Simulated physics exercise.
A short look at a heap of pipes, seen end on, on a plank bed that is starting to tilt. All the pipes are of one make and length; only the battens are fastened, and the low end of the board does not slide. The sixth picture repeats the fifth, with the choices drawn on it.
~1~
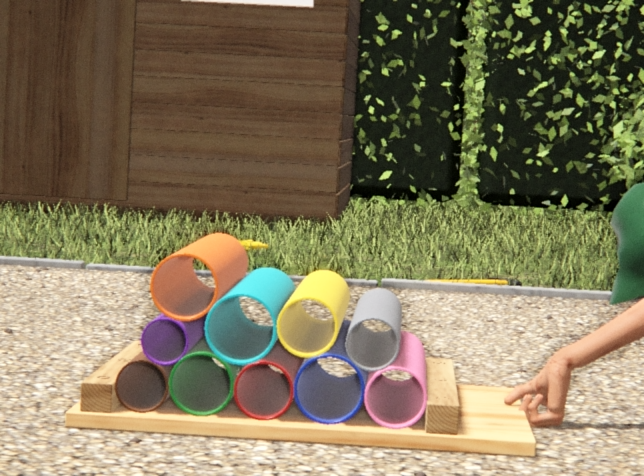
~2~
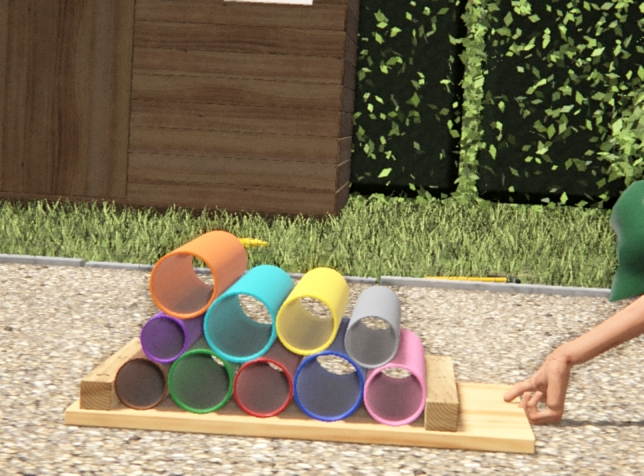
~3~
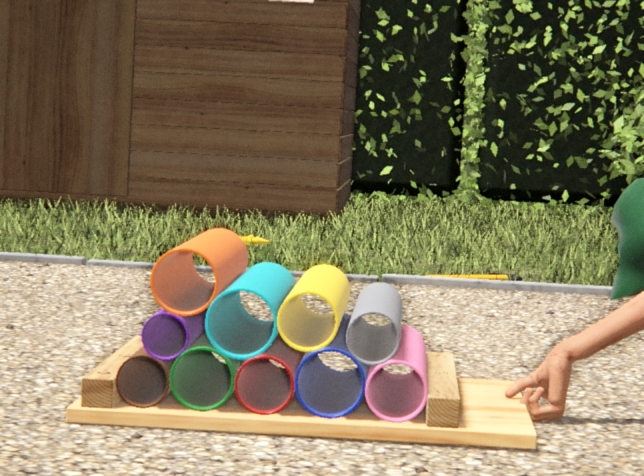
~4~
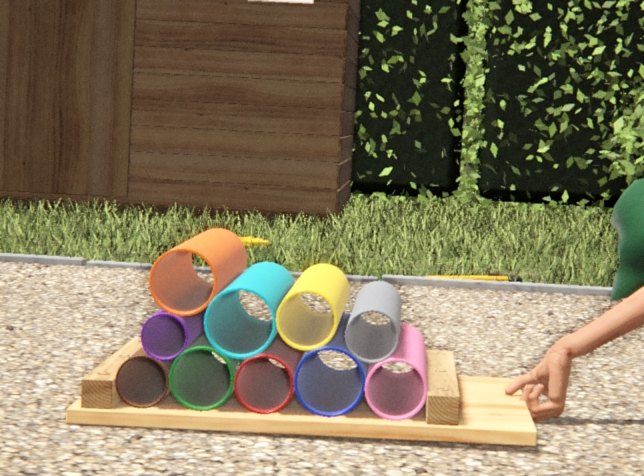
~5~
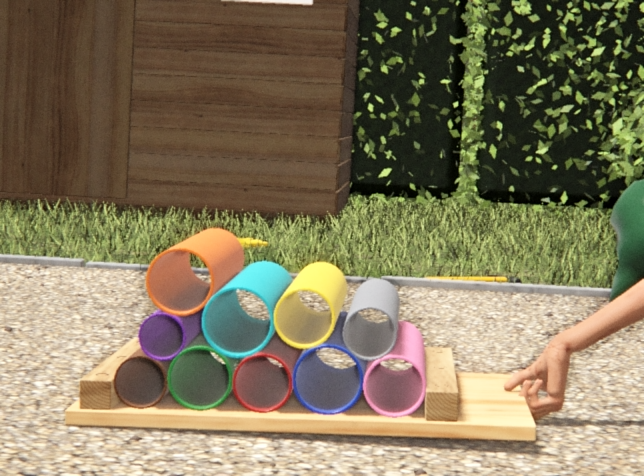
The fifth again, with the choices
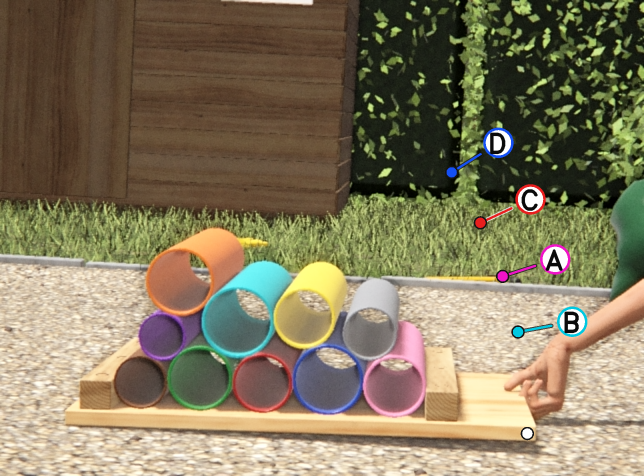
At the start, colourful pipes sit stacked between two wooden battens on a board over gravel, with the orange one highest at the left and a hand at the board's right end. The view jitters faintly and the orange pipe edges very slightly left, while the rest barely changes through to the end.
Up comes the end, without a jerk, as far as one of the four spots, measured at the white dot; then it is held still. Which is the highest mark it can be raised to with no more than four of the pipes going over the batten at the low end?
The last mark within the limit is D.
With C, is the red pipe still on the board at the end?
Yes, with C.
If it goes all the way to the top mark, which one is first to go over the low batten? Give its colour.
The orange one.
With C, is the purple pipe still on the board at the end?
No, with C.
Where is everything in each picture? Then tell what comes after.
In the first frame, blue pipe (329, 389); pink pipe (396, 398); grey pipe (373, 345).
In the second frame, grey pipe (372, 342); purple pipe (164, 339).
In the third frame, board (311, 387); pink pipe (397, 392); grey pipe (373, 338); brown pipe (143, 381).
In the fourth frame, board (311, 385); brown pipe (142, 382); green pipe (202, 379).
In the fifth frame, board (310, 384); brown pipe (141, 382); green pipe (200, 378).
On the copy, A at (502, 276); B at (518, 332); C at (481, 223); D at (452, 172); the white dot at (527, 433).
On D. First, board at 20°.
Then, board at 35°.
Finally, board at 35°, four over the low batten (purple, turquoise, yellow, orange).
By contrast, A one over the low batten (orange); B none over the low batten; C four over the low batten (purple, turquoise, yellow, orange).
